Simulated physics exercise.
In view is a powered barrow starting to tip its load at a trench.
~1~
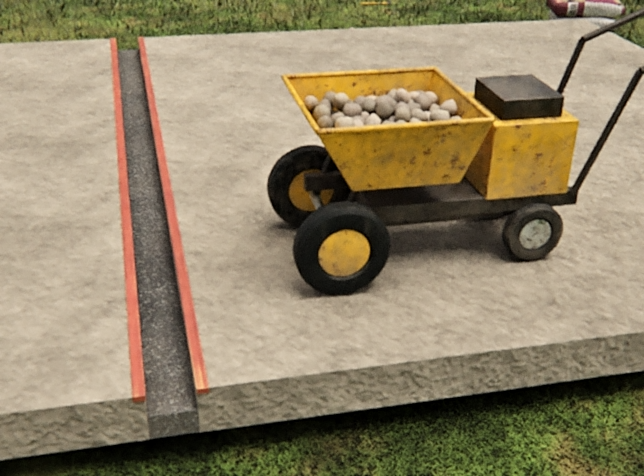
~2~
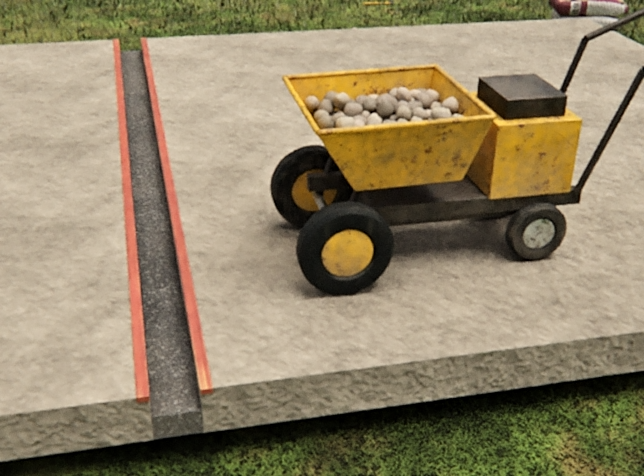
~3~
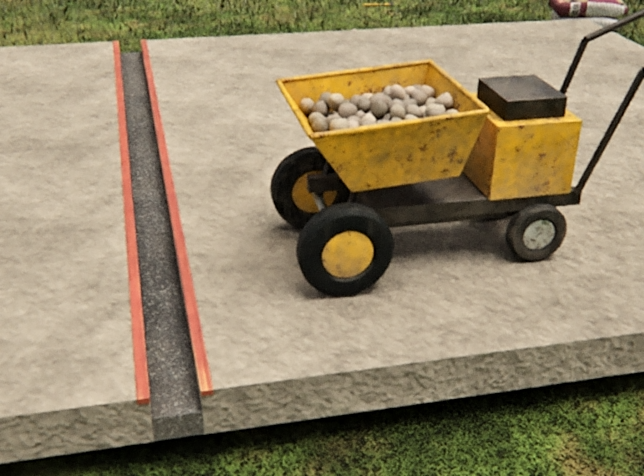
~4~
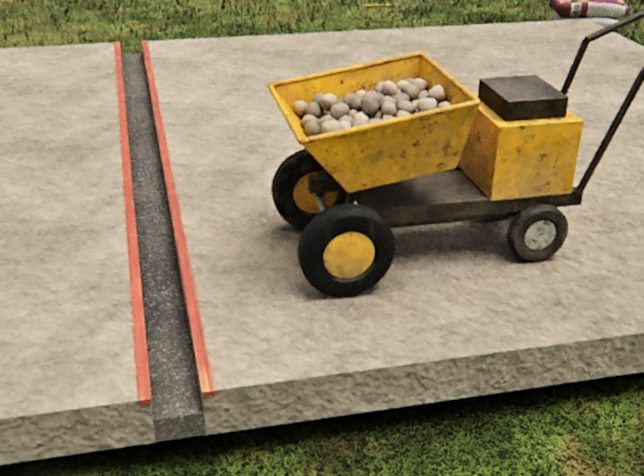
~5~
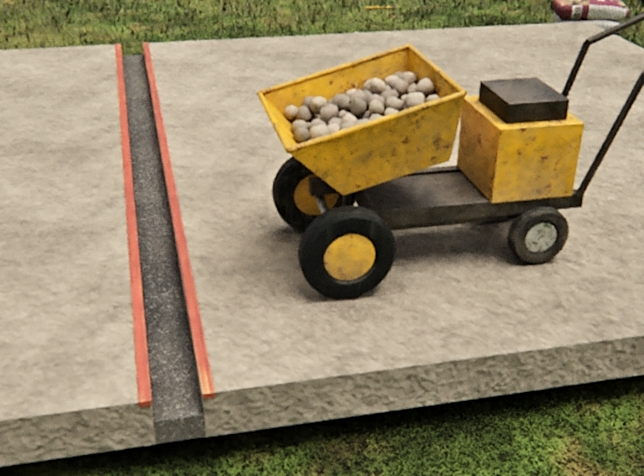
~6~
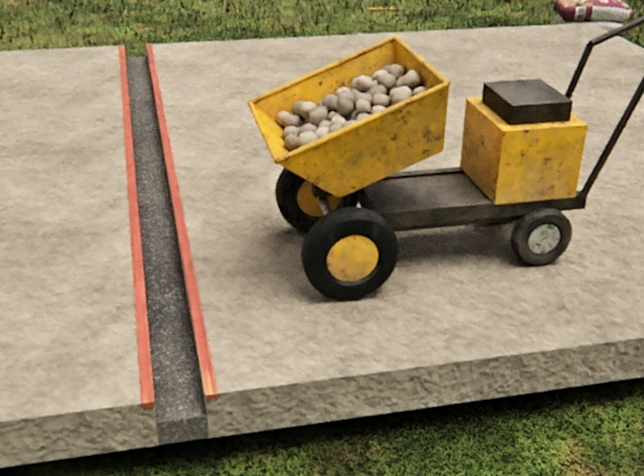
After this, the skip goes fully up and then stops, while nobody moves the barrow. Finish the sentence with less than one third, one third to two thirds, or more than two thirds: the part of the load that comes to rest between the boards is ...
The part between the boards is one third to two thirds.
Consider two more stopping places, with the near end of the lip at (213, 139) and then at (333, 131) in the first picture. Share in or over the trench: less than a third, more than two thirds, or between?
Below one third; one to two thirds.
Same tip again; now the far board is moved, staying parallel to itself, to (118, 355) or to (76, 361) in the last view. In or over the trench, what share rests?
Well, it'd be something like 70 per cent the first time and 80 per cent the second.
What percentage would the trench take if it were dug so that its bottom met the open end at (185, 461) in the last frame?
70 %.
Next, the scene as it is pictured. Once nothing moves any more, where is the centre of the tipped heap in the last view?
At about (165, 269), give or take.
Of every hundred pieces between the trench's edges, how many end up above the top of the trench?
Close to 40 percent.
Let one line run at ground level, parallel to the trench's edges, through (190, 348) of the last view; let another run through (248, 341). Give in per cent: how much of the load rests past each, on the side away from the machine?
First 60 in a hundred, second 90 in a hundred.
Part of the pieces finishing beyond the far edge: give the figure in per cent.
It comes to 20 per cent or so.
Shortly afterwards, skip tipped steeply; the whole lot in the skip.
Next, skip tipped right over; the bulk in the skip; only a few short of the trench; near a quarter in or heaped over the trench; only a few beyond it; only a few falling.
Some moments later, skip tipped right over; near a quarter in the skip; a little short of the trench; near half in or heaped over the trench; near a quarter beyond it.
In the end, skip tipped right over; a little in the skip; near a quarter short of the trench; near half in or heaped over the trench; near a quarter beyond it.
